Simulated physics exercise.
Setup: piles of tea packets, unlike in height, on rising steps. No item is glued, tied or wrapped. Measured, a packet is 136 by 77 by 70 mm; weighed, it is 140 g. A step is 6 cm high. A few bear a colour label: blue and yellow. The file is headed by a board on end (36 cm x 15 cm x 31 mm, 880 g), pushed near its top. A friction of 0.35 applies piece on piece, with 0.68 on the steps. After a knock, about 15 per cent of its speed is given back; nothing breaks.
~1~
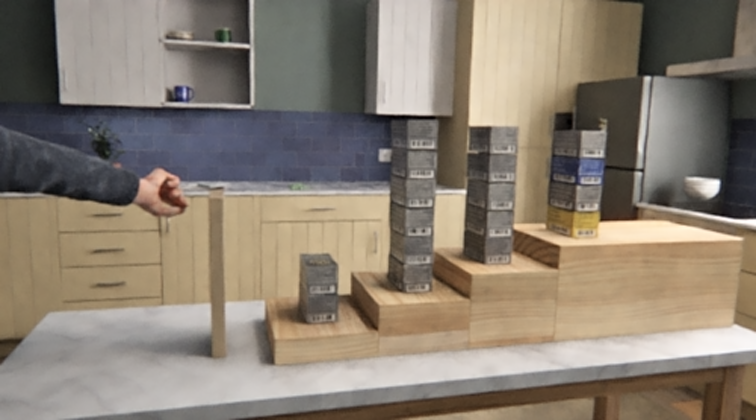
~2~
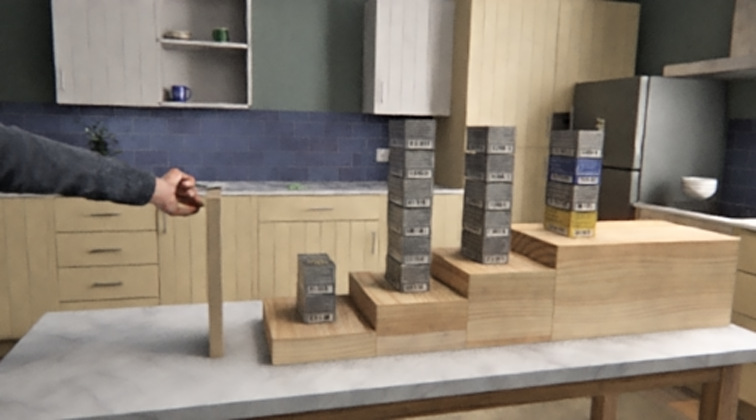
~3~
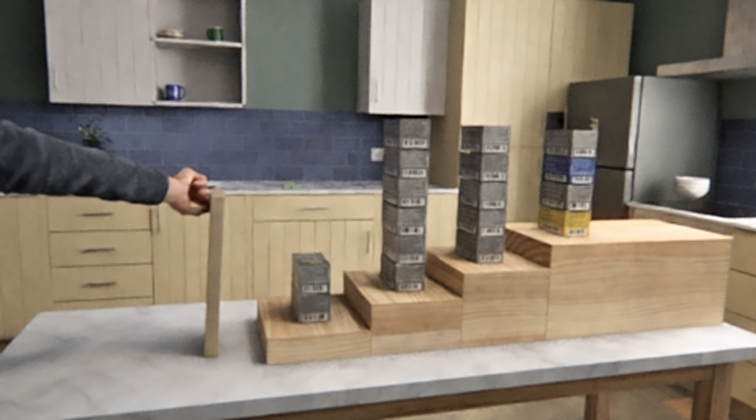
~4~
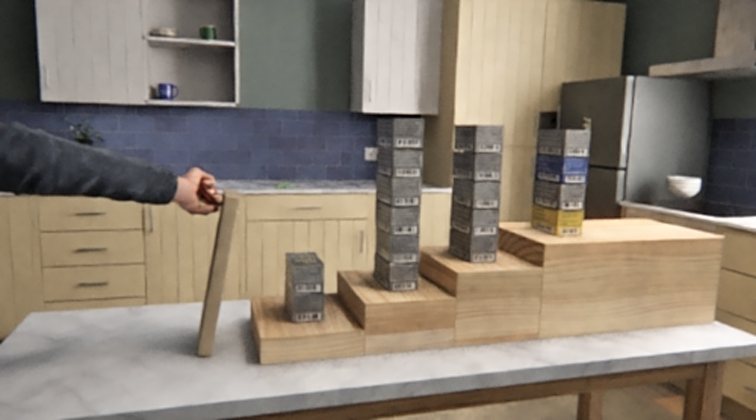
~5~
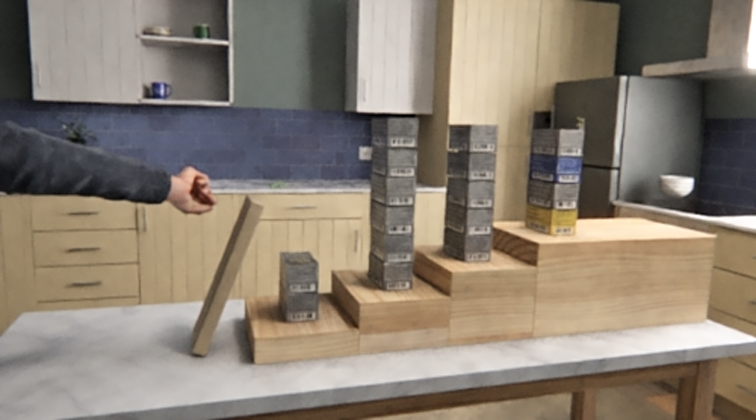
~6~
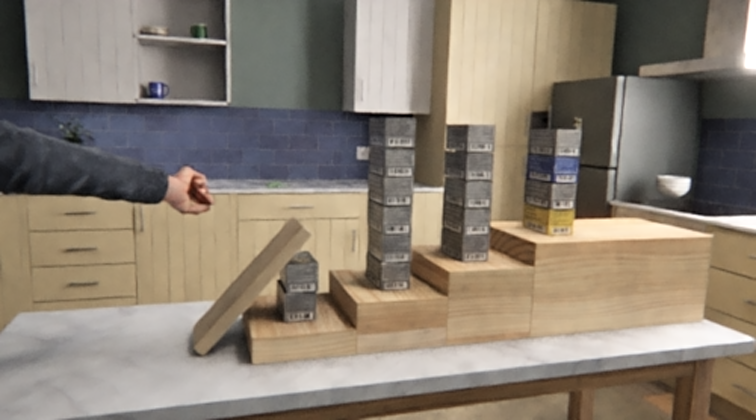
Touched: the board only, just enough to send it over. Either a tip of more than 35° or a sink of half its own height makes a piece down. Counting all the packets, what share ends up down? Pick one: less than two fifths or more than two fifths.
Fewer than two in five.
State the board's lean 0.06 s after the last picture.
At that moment it leans around 45° from upright.
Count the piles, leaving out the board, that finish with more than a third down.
1 of them.
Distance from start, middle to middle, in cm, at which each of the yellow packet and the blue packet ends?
Yellow ends up some 0 cm away; blue ends up some 0 cm away.
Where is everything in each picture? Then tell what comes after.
In the first frame (we follow the side turned to the camera; the camera pans a little), finger (178, 204) 58 mm short, board 0° from upright; blue packet (564, 170); yellow packet (559, 221); no other piece has moved.
In the second frame, finger (192, 204) 20 mm short, board 0° from upright; blue packet (561, 170).
In the third frame, finger (204, 203) 17 mm in, board 3° from upright; blue packet (555, 169); no other piece has moved.
In the fourth frame, finger (212, 202) 49 mm in, stopped, board 10° from upright; blue packet (548, 169); no other piece has moved.
In the fifth frame, finger (206, 202) 49 mm in, stopped, board 21° from upright; blue packet (542, 168); no other piece has moved.
In the sixth frame, finger (203, 202) 49 mm in, stopped, board 42° from upright; blue packet (540, 168); yellow packet (535, 219); one has shifted.
Then, 0.06 s on from the sixth picture, board 47° from upright; none of the 17 packets down, 1 disturbed.
Then, 0.11 s on from the sixth picture, board 52° from upright; none of the 17 packets down, 2 disturbed.
Finally, board 56° from upright; 1 of the 17 packets down; yellow packet unmoved; blue packet unmoved. That is 6 per cent. Seen by the last camera, middles, yellow packet near (547, 218), blue packet near (552, 168).
